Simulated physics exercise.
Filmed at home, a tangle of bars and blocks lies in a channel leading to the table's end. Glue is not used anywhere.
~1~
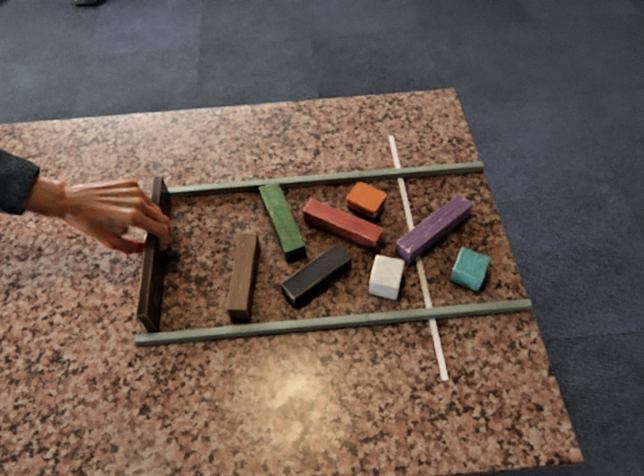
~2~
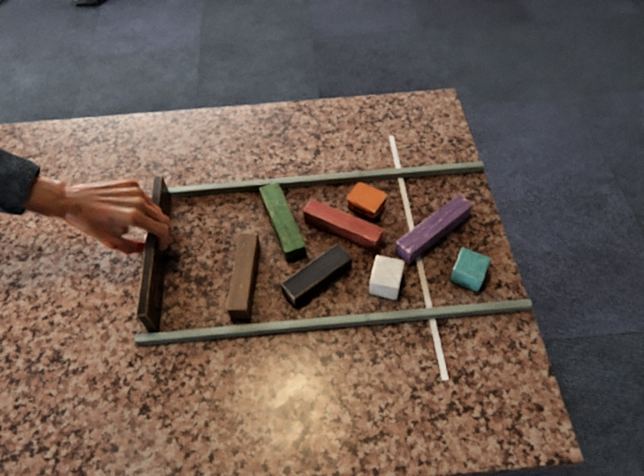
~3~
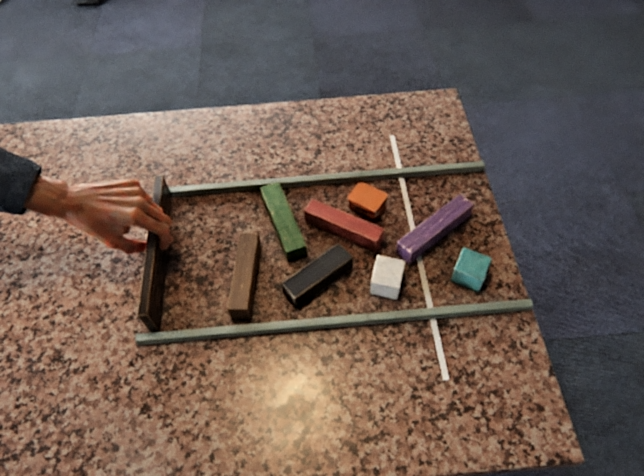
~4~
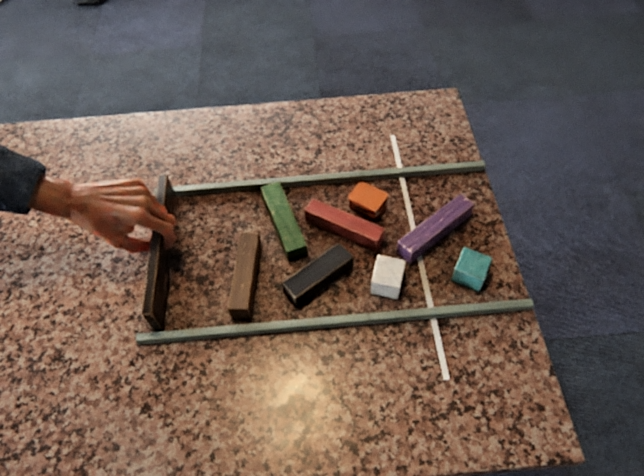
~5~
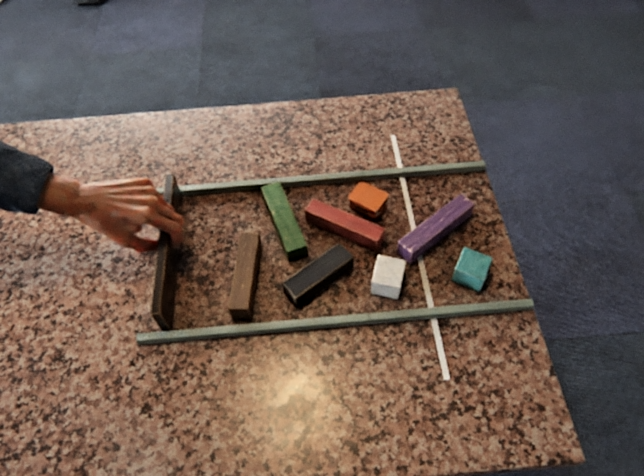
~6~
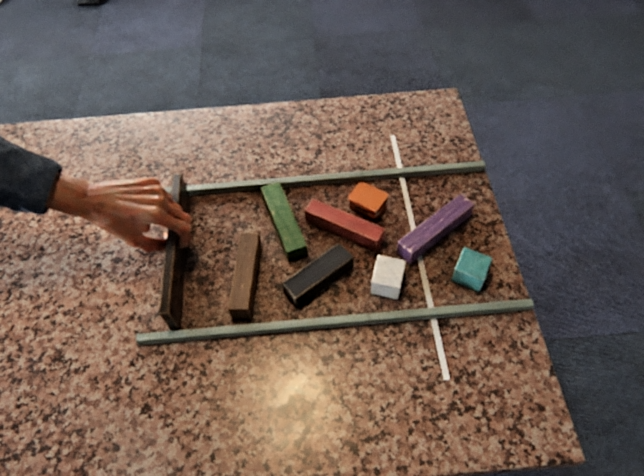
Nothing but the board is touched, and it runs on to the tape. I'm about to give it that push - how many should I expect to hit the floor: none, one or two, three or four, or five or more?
Expect none.
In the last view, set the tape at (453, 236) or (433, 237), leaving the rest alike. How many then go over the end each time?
First try 4, second try 1.
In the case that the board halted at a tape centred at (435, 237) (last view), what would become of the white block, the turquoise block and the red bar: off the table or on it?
As for the white block, it keeps its place; the turquoise block ends up falling; the red bar keeps its place.
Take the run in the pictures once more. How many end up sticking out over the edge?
The tally is 2.
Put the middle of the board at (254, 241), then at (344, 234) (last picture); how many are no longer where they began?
It comes to 1 for the first spot, 7 for the other.
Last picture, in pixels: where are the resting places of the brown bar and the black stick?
The one named first is at (431, 258), the next at (467, 264).
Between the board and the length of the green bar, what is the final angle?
Around 15 degrees.
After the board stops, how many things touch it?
The count in contact is 2.
Soon after, none off yet; turquoise block at rest near (472, 269); purple bar at rest near (436, 228); white block at rest near (388, 277).
Then, none off yet; turquoise block at rest near (472, 269); purple bar at rest near (436, 228); white block moving near (393, 278).
Further on, none off yet; turquoise block moved a little near (487, 270); purple bar moved a little near (462, 234); white block moved well along near (456, 285).
At rest, the number that fall off is zero.
